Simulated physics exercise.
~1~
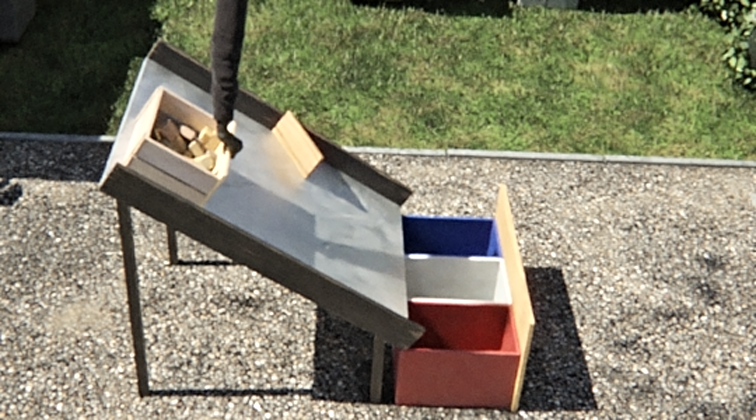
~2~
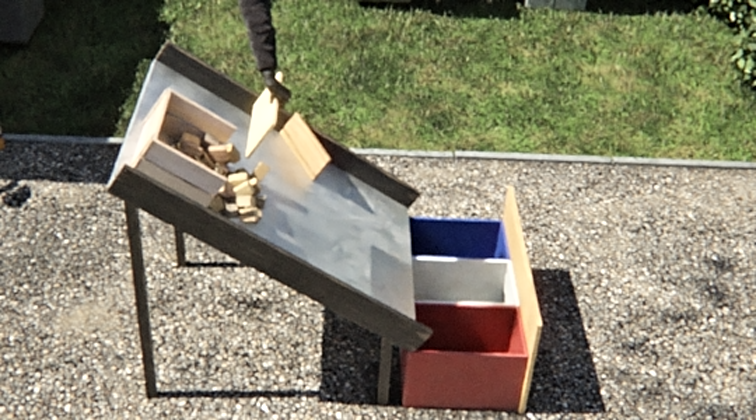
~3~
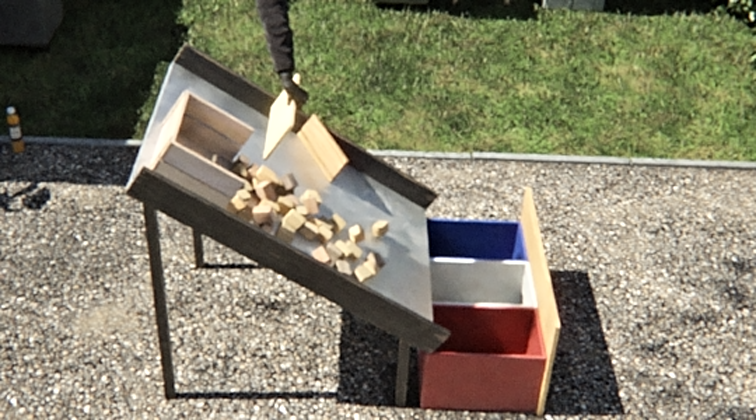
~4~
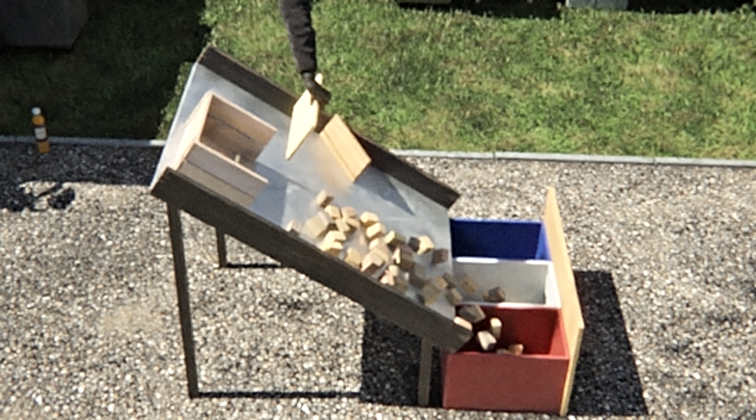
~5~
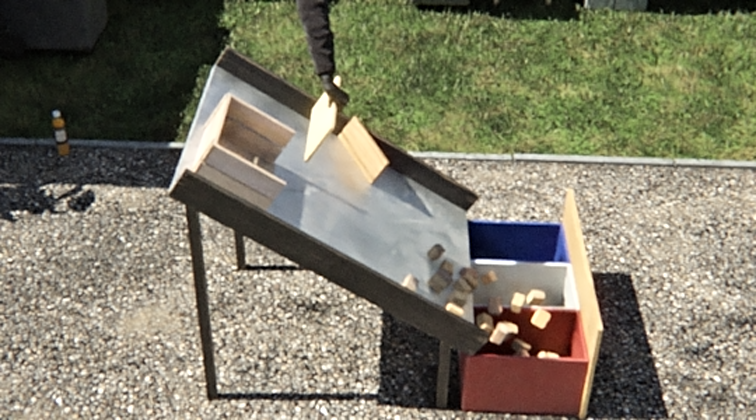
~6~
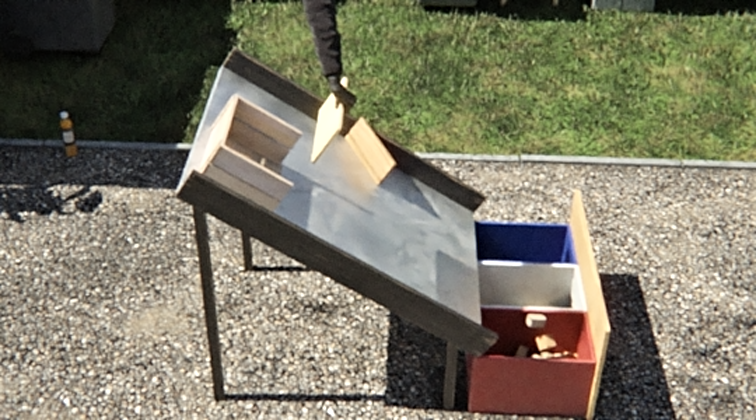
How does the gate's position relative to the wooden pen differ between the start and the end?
At the start the gate is against the open, downhill side of the pen, holding the wooden blocks in. At the end the hand holds it clear of the pen, up and to the right, near the angled board.
A hand lifts a gate from a pen, and wooden blocks slide into white and red totes.
